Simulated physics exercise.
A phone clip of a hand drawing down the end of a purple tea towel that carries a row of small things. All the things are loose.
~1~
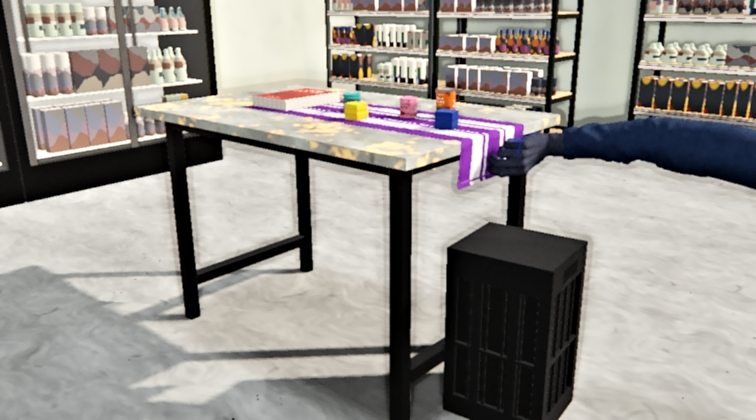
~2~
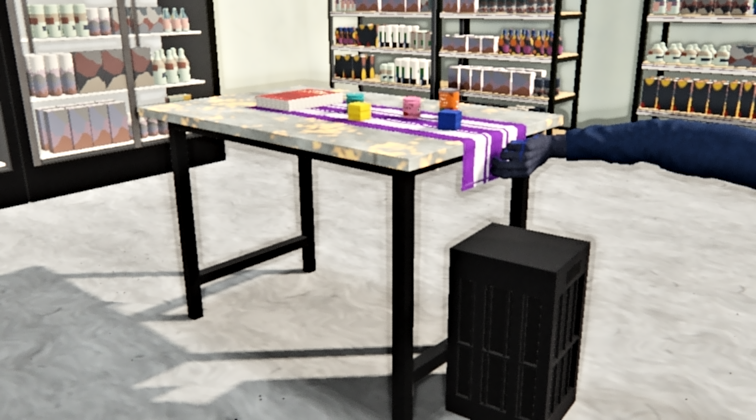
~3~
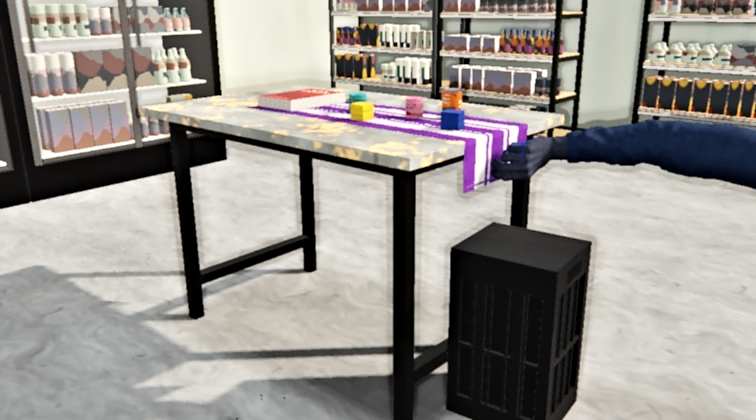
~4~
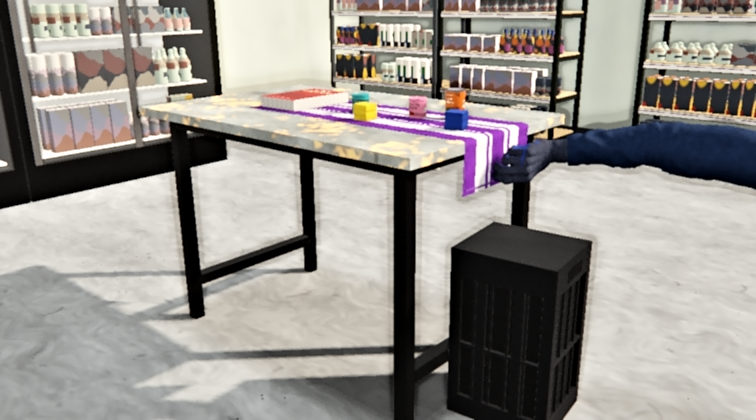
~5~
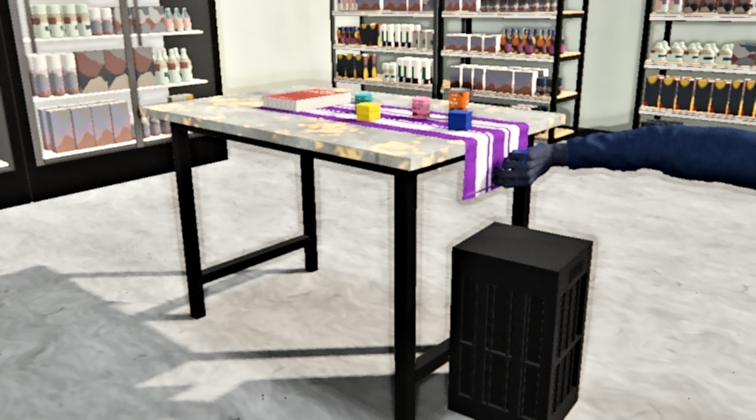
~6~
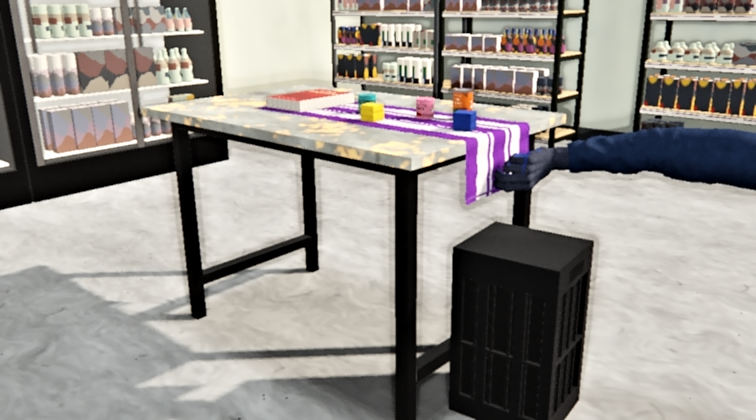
A dark-gloved hand slowly drew the hanging end of a purple and white striped cloth down a little at the table's edge, and the small colourful things on it shifted slightly to the right.
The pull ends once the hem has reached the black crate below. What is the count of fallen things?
Over the edge go one.
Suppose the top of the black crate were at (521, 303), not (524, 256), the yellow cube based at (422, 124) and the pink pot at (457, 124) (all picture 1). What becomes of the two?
The yellow cube tumbles off, the pink pot comes down.
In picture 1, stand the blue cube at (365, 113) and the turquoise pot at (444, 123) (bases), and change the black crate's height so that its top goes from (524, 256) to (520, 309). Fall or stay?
The blue cube survives; the turquoise pot drops off.
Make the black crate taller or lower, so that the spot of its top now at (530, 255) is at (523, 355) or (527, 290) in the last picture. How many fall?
It would be 4 and 2.
A little later, hem near (497, 214); all still up.
Next, hem on the crate; blue cube gone.
When it is over, hem on the crate; blue cube gone. The table loses one.
